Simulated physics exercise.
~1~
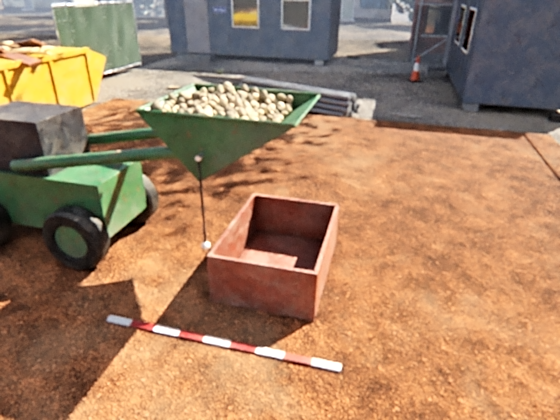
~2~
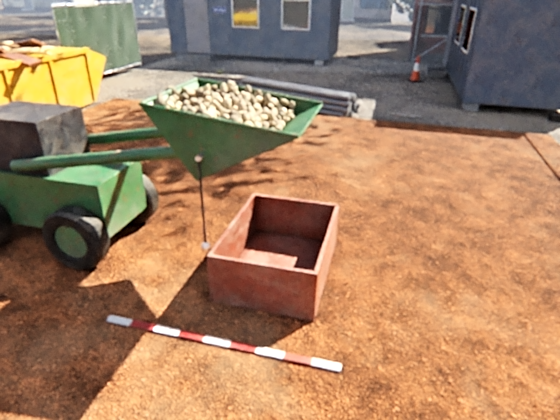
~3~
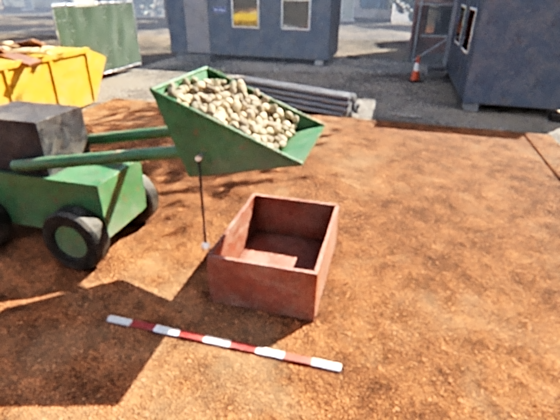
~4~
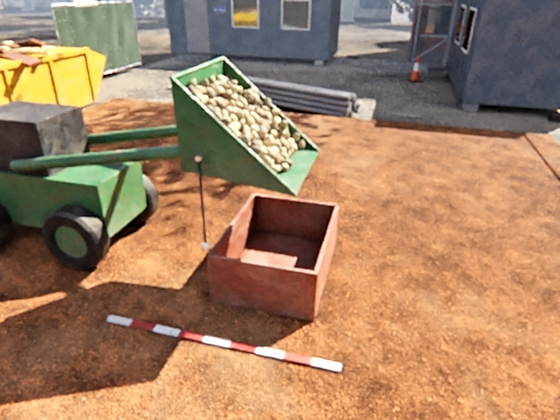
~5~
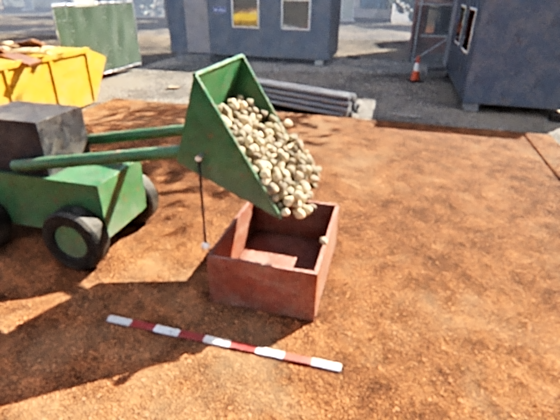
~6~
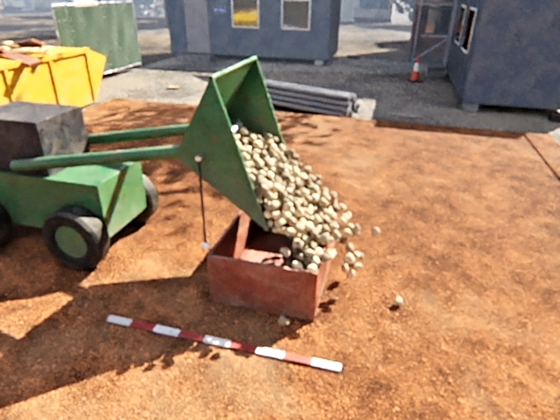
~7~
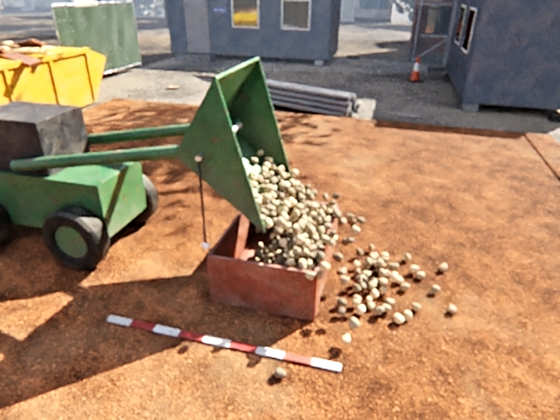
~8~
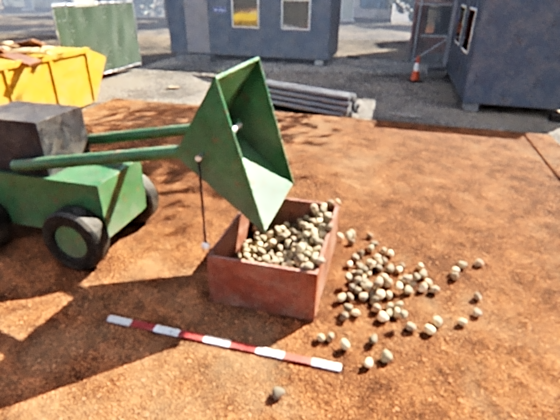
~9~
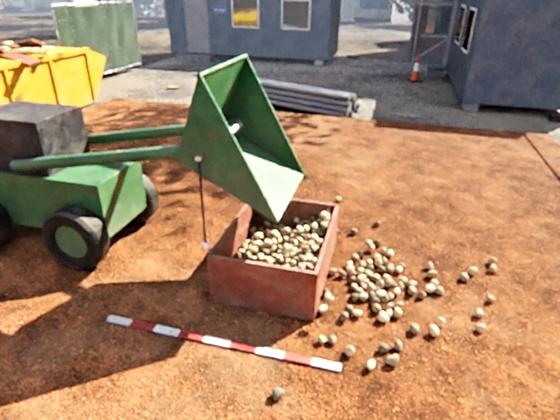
A green loader tipped its bucket of round, pale stones steeply down to the right, pouring most into a reddish open box while others spilled onto the dirt beyond it. The emptied bucket then began tilting back up, leaving the box well filled and stones scattered alongside.
